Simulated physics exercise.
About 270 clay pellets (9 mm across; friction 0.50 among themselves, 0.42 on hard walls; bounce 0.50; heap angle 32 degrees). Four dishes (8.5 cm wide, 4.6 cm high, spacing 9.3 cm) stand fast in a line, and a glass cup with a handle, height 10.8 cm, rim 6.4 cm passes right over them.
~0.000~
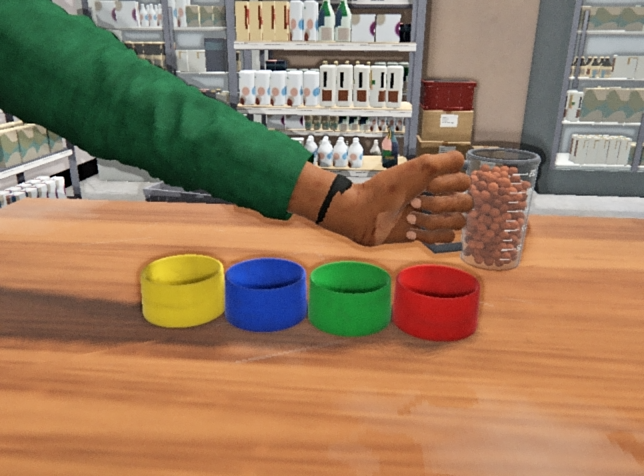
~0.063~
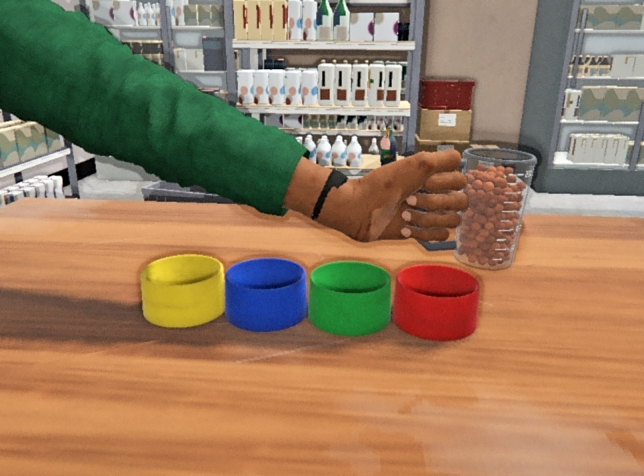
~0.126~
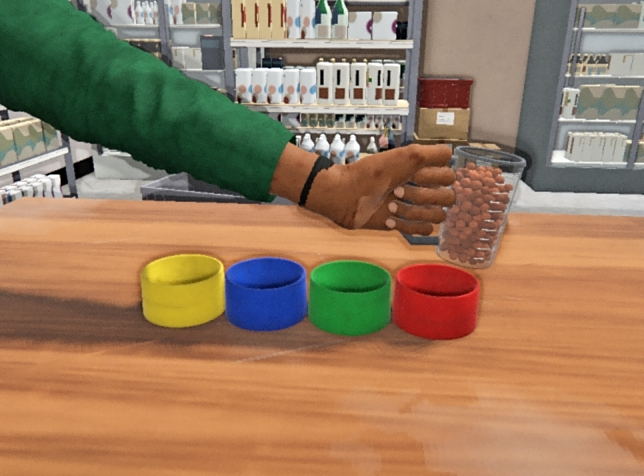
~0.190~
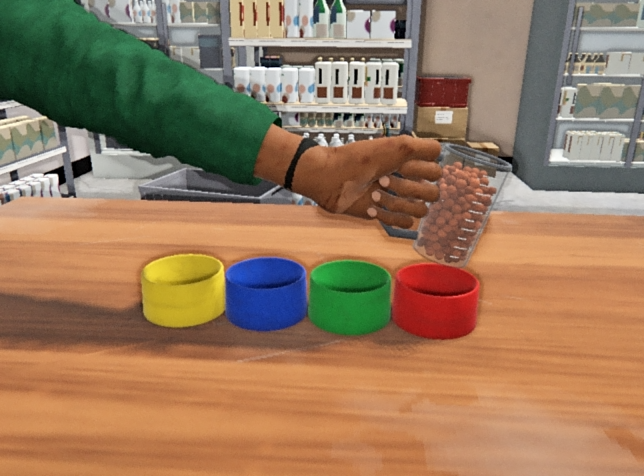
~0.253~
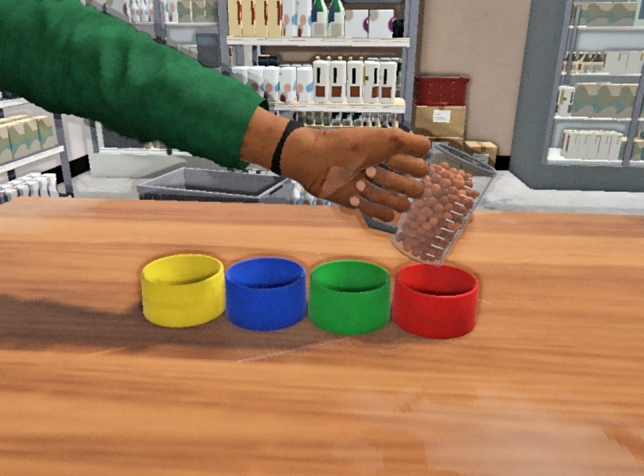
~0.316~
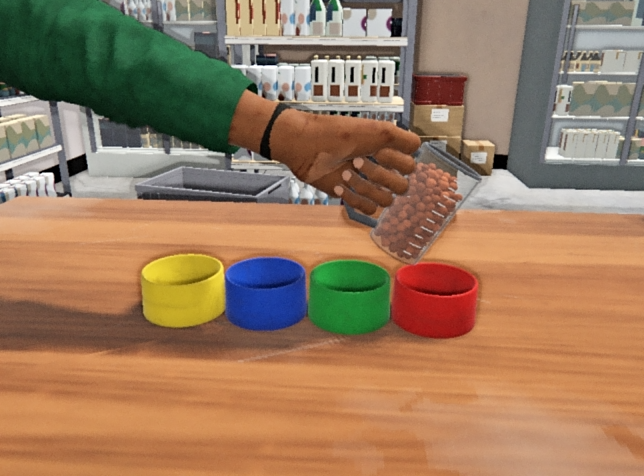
A hand in a green sleeve holds a clear cup of reddish-brown pellets upright, behind and to the right of a row of yellow, blue, green and red dishes. It moves the cup left, gradually tilting it, until it leans clearly above the red dish with the pellets still inside.
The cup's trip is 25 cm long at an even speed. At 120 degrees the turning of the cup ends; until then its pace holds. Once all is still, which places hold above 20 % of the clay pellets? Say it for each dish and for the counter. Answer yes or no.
Red: No, blue: Yes, green: Yes, yellow: No, counter: Yes.
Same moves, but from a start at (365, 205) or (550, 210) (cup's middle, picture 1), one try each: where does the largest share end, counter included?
Most goes to: Yellow, then green.
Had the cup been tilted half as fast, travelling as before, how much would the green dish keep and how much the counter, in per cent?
In that case green 30; counter 30.
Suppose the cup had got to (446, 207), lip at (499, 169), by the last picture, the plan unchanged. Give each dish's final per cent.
Red 0, blue 40, green 30, yellow 0.
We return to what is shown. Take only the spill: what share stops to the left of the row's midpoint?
Some 40 per cent.
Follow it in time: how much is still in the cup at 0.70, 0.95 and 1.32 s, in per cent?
About 100, 95, 45.
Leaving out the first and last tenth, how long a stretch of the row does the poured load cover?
Roughly 11 cm.
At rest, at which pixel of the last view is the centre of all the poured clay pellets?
Near (306, 303).
Then, at 0.70 s, tilt 73 degrees; cup holds 100 %.
After 0.95 s, tilt 102 degrees; cup holds 95 %, green 5 %.
After 1.32 s, tilt 120 degrees; cup holds 45 %, blue 25 %, green 15 %.
In the end, at 2.4 s, red 0 %, blue 45 %, green 30 %, yellow 0 %, counter 25 %.
